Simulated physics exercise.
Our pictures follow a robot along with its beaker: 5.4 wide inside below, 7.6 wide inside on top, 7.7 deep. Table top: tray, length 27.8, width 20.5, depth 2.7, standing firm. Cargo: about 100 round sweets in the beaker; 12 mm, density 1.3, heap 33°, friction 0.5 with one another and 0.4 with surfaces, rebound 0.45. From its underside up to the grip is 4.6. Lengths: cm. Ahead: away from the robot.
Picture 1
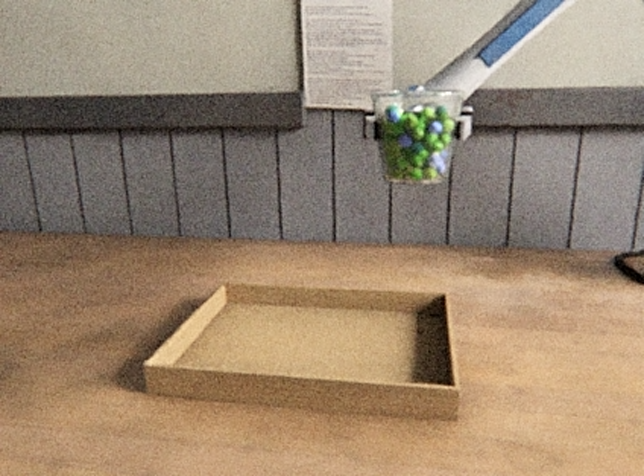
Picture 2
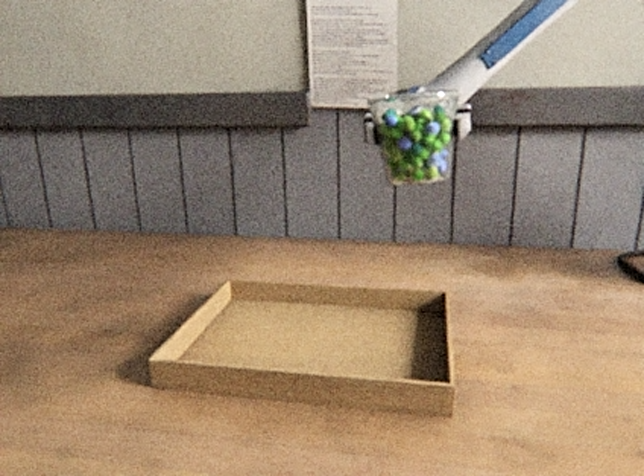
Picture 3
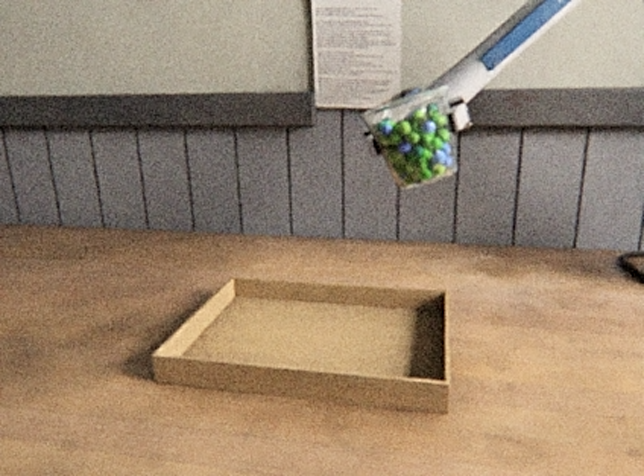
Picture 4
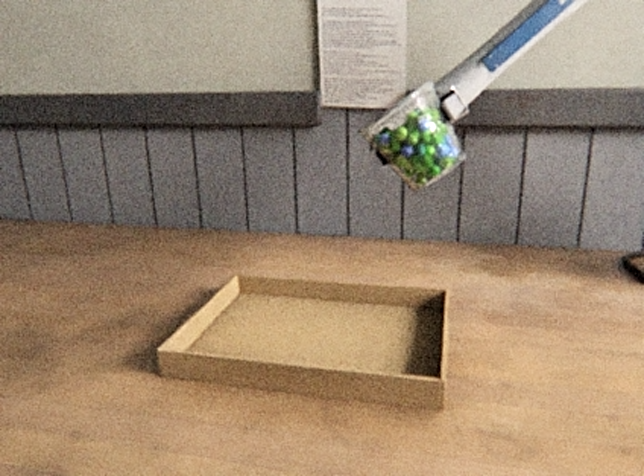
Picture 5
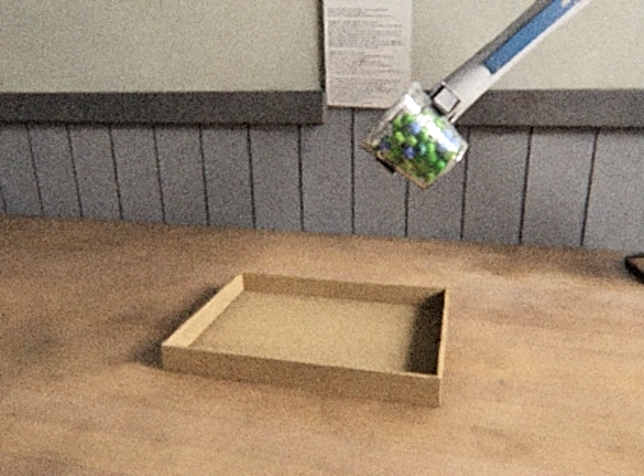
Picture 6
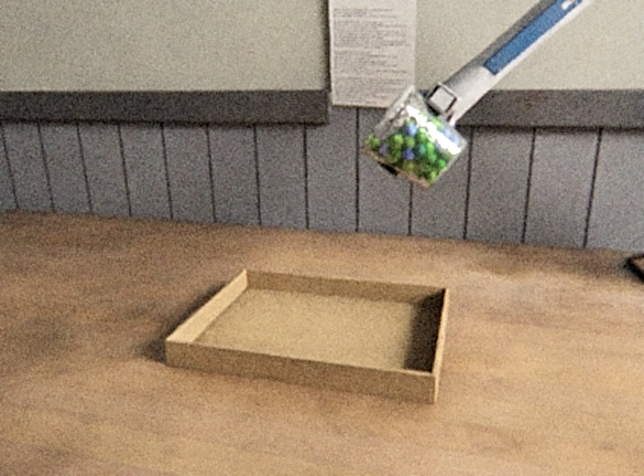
The footage shows a robot arm holding a clear beaker of green and blue round sweets above a wooden table with an open shallow box, gradually tilting the beaker to the left while the view shifts slightly.
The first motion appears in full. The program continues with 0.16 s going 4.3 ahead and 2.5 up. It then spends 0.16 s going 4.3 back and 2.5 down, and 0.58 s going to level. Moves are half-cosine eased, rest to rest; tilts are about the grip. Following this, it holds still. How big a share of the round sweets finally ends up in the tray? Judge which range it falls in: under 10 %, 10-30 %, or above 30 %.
It falls in the 10-30 % range.
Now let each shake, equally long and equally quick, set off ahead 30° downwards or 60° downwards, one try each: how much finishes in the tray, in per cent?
Estimates, in order: 0 % then 0 %.
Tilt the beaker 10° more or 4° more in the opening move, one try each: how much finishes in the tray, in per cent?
About 30 per cent for the first try and 20 per cent for the second.
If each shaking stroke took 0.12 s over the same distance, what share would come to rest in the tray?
Estimate: Near 45 per cent.
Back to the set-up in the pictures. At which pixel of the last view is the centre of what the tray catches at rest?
Around (332, 331).
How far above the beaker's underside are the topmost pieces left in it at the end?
Height at rest: About 7.5 centimetres.
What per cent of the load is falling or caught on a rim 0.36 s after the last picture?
Around 15 percent of the load.
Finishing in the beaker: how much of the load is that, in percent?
About 85 percent.
Then, 0.36 s later, tilted 53° forward, highest piece 24 above the table; 89 in the beaker, 16 in flight or on a rim.
Then, 0.72 s later, tilted 12° forward, highest piece 26 above the table; 87 in the beaker, 18 in the tray.
Then, 1.10 s later, level, highest piece 27 above the table; 87 in the beaker, 18 in the tray.
Then, 2.15 s later, level, highest piece 27 above the table; 87 in the beaker, 18 in the tray.
At rest, 87 in the beaker, 18 in the tray. That is 17 % in the tray.
